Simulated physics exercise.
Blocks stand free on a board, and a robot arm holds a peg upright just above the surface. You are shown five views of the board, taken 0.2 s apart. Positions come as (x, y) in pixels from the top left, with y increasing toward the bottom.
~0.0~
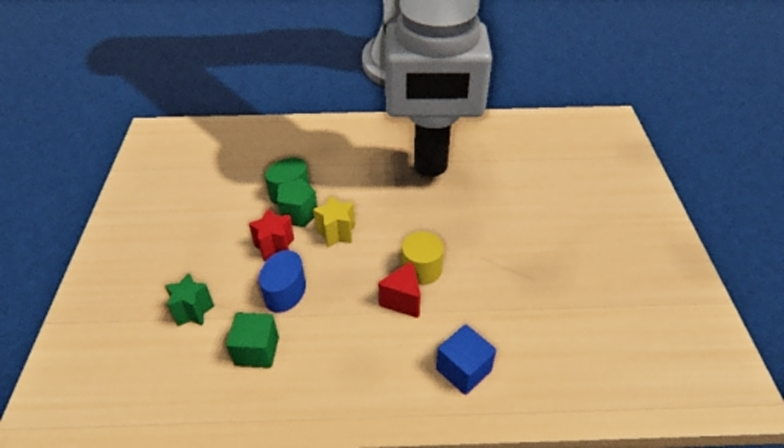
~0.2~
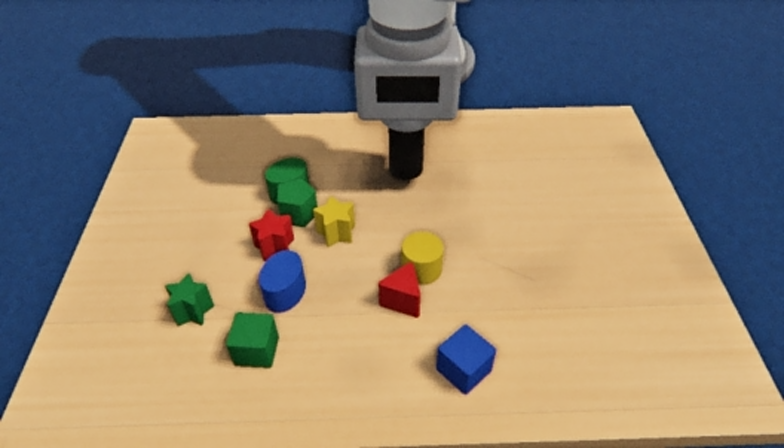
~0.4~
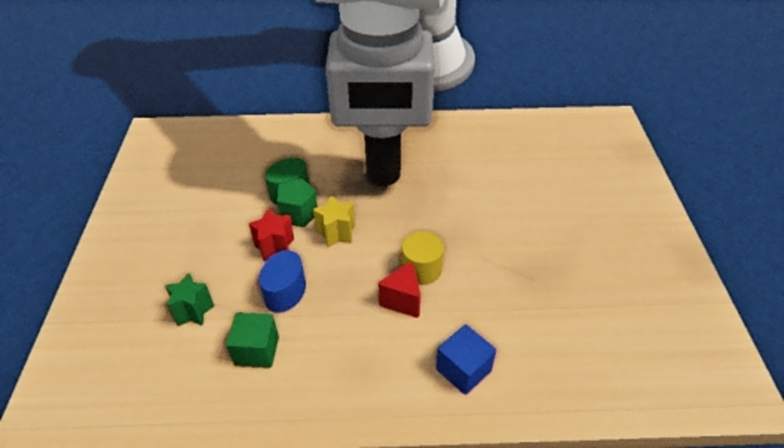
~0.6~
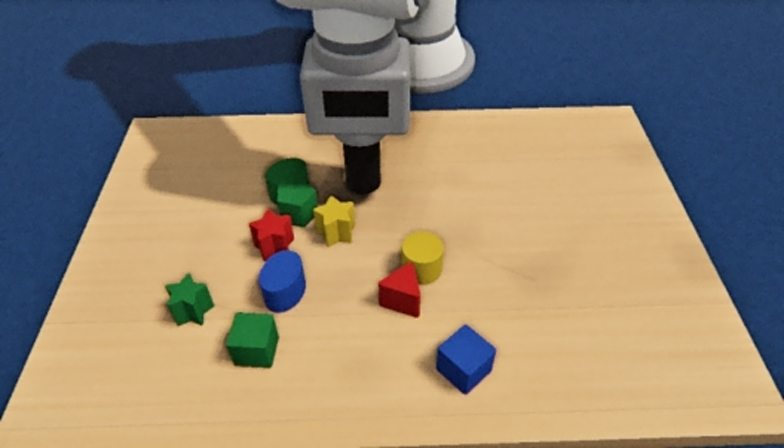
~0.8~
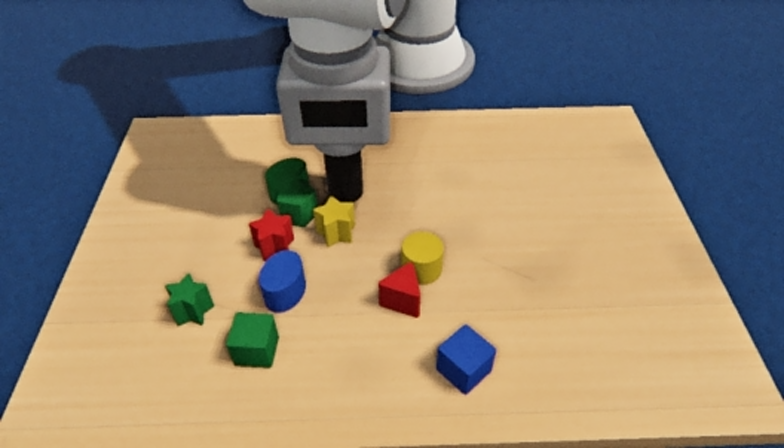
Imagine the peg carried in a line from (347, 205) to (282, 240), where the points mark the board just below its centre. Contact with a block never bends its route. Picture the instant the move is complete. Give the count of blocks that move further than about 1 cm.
Three or more blocks move.
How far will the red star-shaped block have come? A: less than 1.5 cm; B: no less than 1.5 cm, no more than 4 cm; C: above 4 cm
My pick is B.
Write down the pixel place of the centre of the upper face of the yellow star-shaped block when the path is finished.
I'd place it at (321, 223), taking the centre of its top.
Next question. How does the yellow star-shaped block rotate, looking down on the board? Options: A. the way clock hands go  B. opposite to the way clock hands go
The answer is B.
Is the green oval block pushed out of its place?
My answer is no.
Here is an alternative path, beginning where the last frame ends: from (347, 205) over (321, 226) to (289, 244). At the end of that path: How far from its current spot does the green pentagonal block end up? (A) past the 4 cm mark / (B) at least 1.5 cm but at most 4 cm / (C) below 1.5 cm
B (at least 1.5 cm but at most 4 cm)
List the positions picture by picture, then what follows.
Lower end of the peg (431, 166), tops of blocks, red star-shaped block (270, 224), green oval block (286, 169), green pentagonal block (295, 191), yellow star-shaped block (334, 210), in the first picture.
Peg (406, 169), blocks as before, in the second picture.
Peg (384, 175), blocks as before, in the third picture.
Peg (364, 183), blocks as before, in the fourth picture.
Peg (346, 192), red star-shaped block (270, 224), green oval block (286, 169), green pentagonal block (295, 191), yellow star-shaped block (334, 210), in the fifth picture.
What follows on the original path. Halfway along, peg (313, 209); green pentagonal block (275, 195), turned 30° clockwise; yellow star-shaped block (325, 220), turned 50° anticlockwise.
At the end, peg (279, 227); red star-shaped block (244, 239); green oval block not moved; green pentagonal block (254, 198), turned 100° clockwise; yellow star-shaped block (321, 223), turned 75° anticlockwise.
